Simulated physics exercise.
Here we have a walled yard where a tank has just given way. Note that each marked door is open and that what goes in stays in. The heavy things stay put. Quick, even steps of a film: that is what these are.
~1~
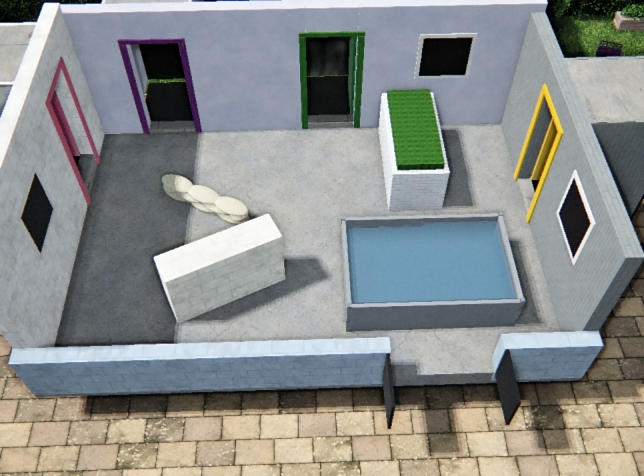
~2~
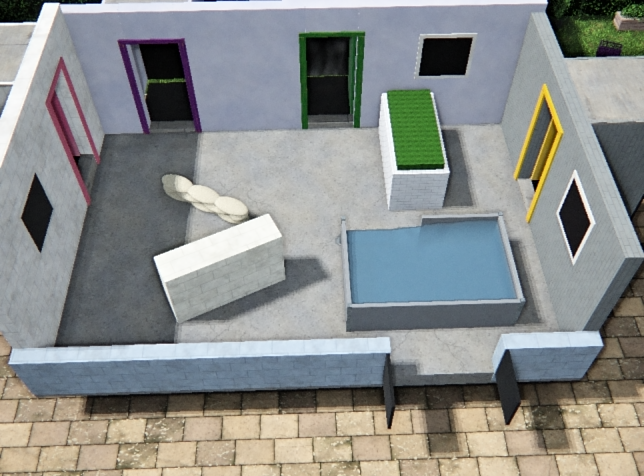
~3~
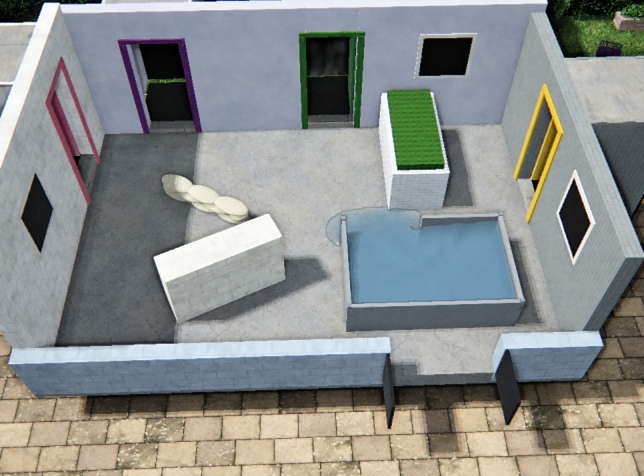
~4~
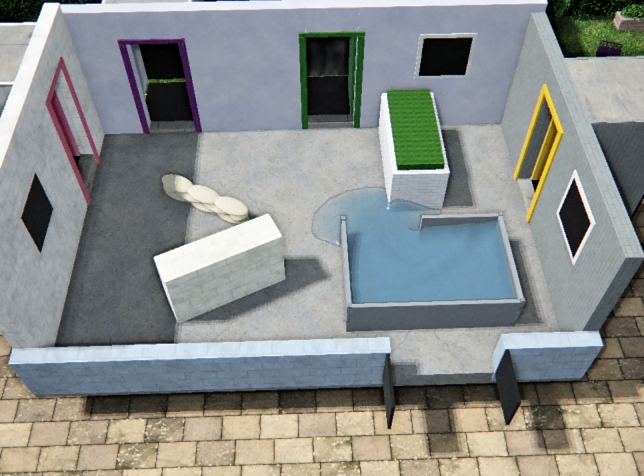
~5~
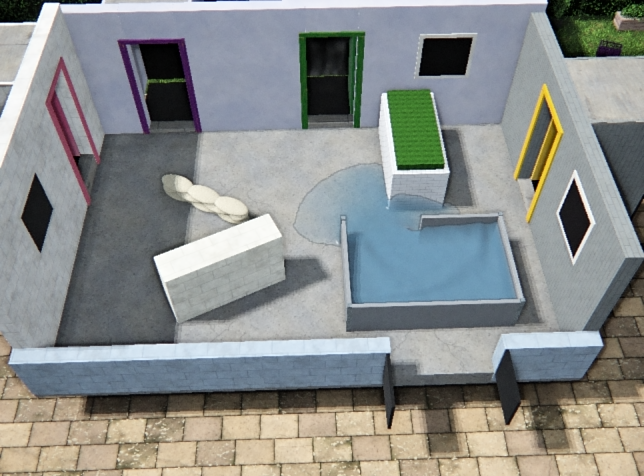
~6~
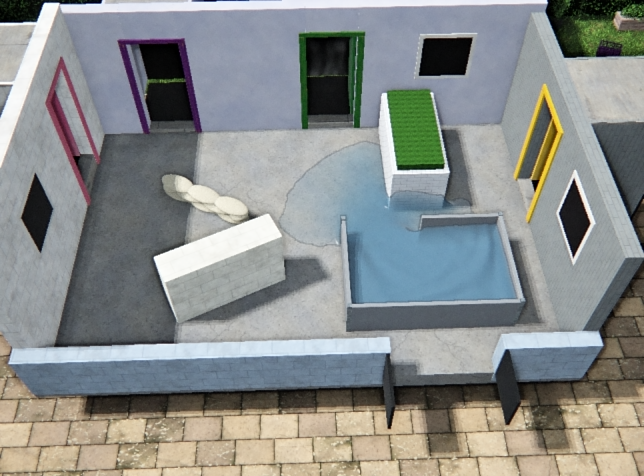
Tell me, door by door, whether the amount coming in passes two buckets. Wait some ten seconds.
The yellow door exceeds the allowance there; the pink door keeps inside the allowance there; the purple door exceeds the allowance there; the green door exceeds the allowance there.
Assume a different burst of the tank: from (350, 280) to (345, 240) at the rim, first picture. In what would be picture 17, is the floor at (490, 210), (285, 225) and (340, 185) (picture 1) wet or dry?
Sequence: Spared / wetted / spared.
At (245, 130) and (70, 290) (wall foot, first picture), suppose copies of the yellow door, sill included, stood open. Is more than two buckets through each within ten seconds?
In turn, the first comes in higher and the second comes in lower.
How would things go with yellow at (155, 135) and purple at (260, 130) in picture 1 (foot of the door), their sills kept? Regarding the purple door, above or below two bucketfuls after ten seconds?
As it turns out, purple runs over.
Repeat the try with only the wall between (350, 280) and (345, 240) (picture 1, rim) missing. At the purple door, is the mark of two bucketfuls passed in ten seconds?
I'd say the purple door crosses the line.
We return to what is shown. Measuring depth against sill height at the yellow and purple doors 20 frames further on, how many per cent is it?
In order: Roughly 150 and 120 in a hundred.
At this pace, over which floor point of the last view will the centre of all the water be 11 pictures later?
The water's middle lies around (386, 232).
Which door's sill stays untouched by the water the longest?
It's the pink-painted one.
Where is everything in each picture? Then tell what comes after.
The first frame shows still water in the water tank at (428, 261).
In the second frame, water pours out on the water tank's far side and has run to a hidden place.
In the third frame, the front is at (411, 211), out from the gap on the water tank's far side.
In the fourth frame, water pours out on the water tank's far side and has run to (346, 195).
In the fifth frame, water pours out on the water tank's far side and has run to (360, 168).
In the sixth frame, the front is at (361, 145), out from the gap on the water tank's far side.
A moment on, water covers 25 % of the floor; the yellow door wet at the sill, nothing in, the pink door not reached, the purple door not reached, the green door over two buckets in.
Next, water covers 40 % of the floor; the yellow door under two buckets in, the pink door not reached, the purple door wet at the sill, nothing in, the green door far over two buckets in.
Then, water covers 50 % of the floor; the yellow door over two buckets in, the pink door wet at the sill, nothing in, the purple door under two buckets in, the green door far over two buckets in.
Later, water covers 75 % of the floor; the yellow door over two buckets in, the pink door wet at the sill, nothing in, the purple door under two buckets in, the green door far over two buckets in.
In the end, water covers 95 % of the floor; the yellow door over two buckets in, the pink door wet at the sill, nothing in, the purple door over two buckets in, the green door far over two buckets in.
